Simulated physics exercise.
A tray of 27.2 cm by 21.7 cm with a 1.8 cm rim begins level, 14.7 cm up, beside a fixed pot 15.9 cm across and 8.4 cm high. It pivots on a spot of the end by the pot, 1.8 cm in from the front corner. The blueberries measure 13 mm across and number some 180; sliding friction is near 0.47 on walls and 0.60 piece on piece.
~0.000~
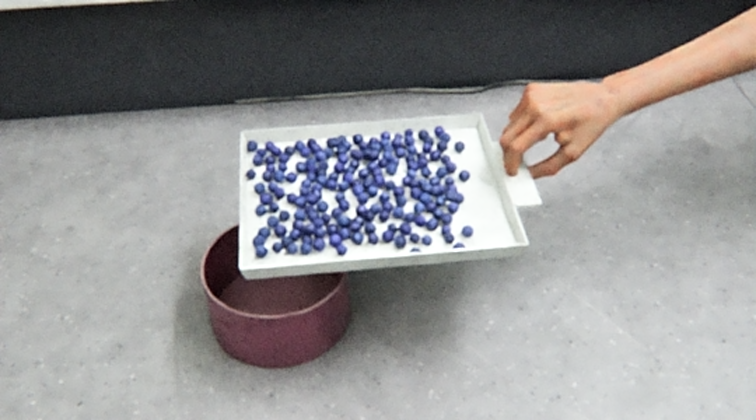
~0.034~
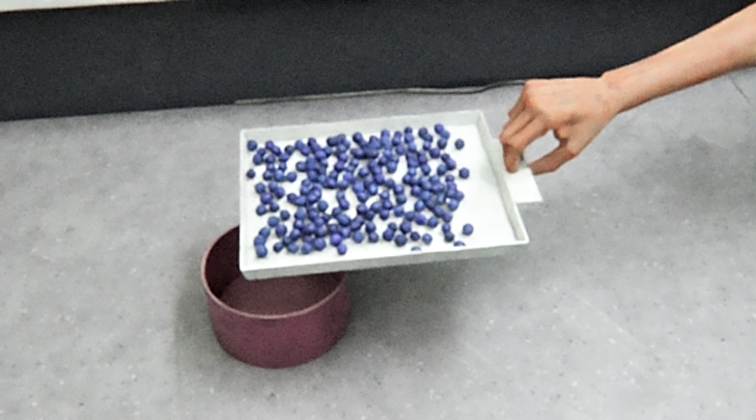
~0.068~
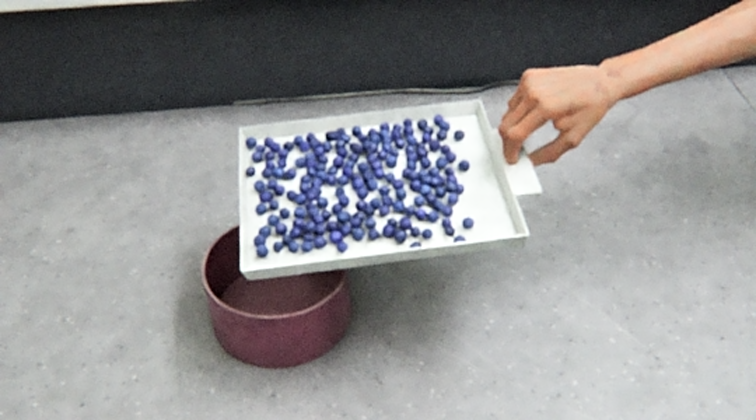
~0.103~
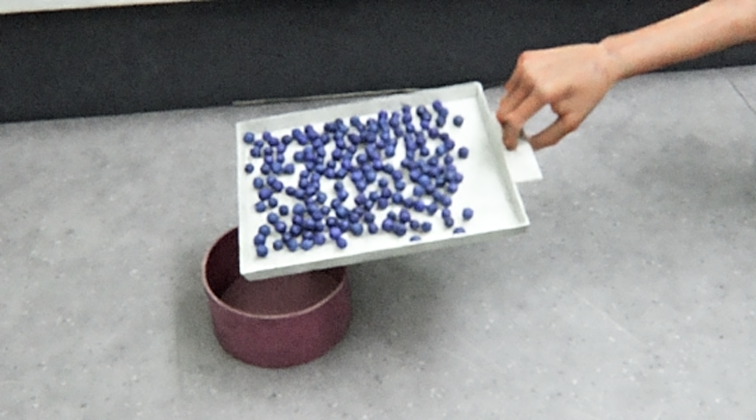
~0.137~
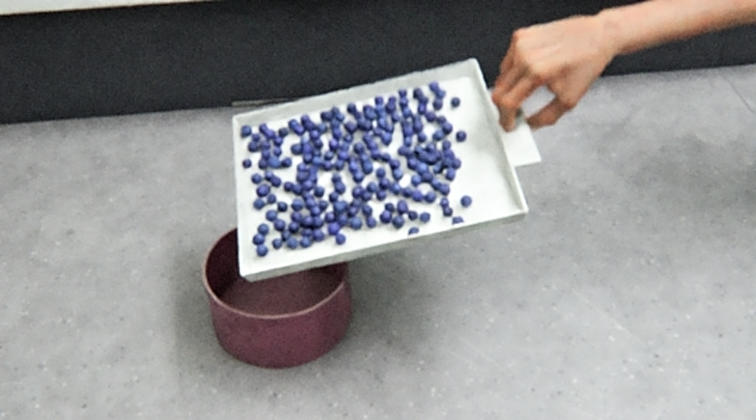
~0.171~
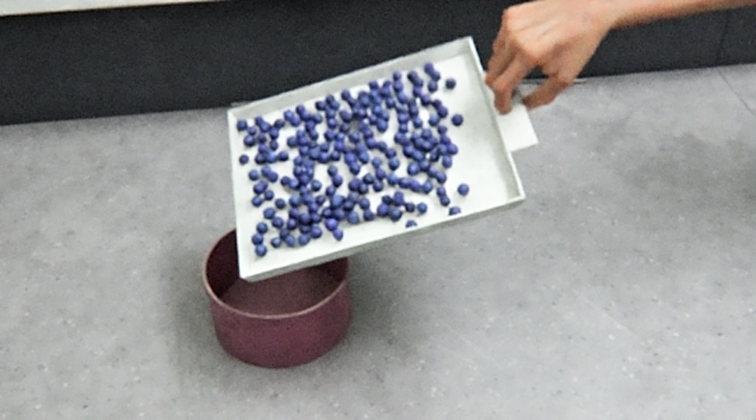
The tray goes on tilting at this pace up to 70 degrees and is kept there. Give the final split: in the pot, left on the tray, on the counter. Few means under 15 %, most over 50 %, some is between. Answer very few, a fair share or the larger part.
Pot very few, tray a fair share, counter the larger part.
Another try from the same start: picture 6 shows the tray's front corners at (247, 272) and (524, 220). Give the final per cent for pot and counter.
Pot 0, counter 50.
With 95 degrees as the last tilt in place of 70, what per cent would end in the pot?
It would be near 0 per cent.
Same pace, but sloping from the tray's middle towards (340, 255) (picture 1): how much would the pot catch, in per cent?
Some 0 per cent.
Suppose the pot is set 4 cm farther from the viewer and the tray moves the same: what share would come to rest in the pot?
Then about 0 per cent.
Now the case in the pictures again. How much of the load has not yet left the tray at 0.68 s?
Some 50 per cent of the load.
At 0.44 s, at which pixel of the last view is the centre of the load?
Around (265, 168).
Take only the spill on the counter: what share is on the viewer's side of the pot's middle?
Roughly 100 per cent.
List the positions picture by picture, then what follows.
Tray tilt 0 degrees, front corners at (245, 266) and (523, 242); middle of the pieces at (358, 191); pot at (275, 262), in the first picture.
Tray tilt 1 degrees, front corners at (245, 266) and (523, 239); middle of the pieces at (358, 190), in the second picture.
Tray tilt 3 degrees, front corners at (246, 267) and (524, 232), lowest corner left front; middle of the pieces at (358, 185), in the third picture.
Tray tilt 8 degrees, front corners at (245, 269) and (524, 221), lowest corner left front; middle of the pieces at (356, 178), in the fourth picture.
Tray tilt 13 degrees, front corners at (245, 270) and (522, 208), lowest corner left front; middle of the pieces at (354, 169), in the fifth picture.
Tray tilt 19 degrees, front corners at (245, 272) and (519, 195), lowest corner left front; middle of the pieces at (350, 160); pot at (277, 263). Its pace works out near 170 degrees a second, in the sixth picture.
Then, at 0.33 s, tilt 46 degrees; the tray holds 100 %, the pot 0 %.
Then, at 0.44 s, tilt 64 degrees; the tray holds 100 %, the pot 0 %.
After 0.68 s, tilt 70 degrees; the tray holds 50 %, the pot 0 %.
At rest (1.7 s), pot 0 %, tray 30 %, counter 70 %.
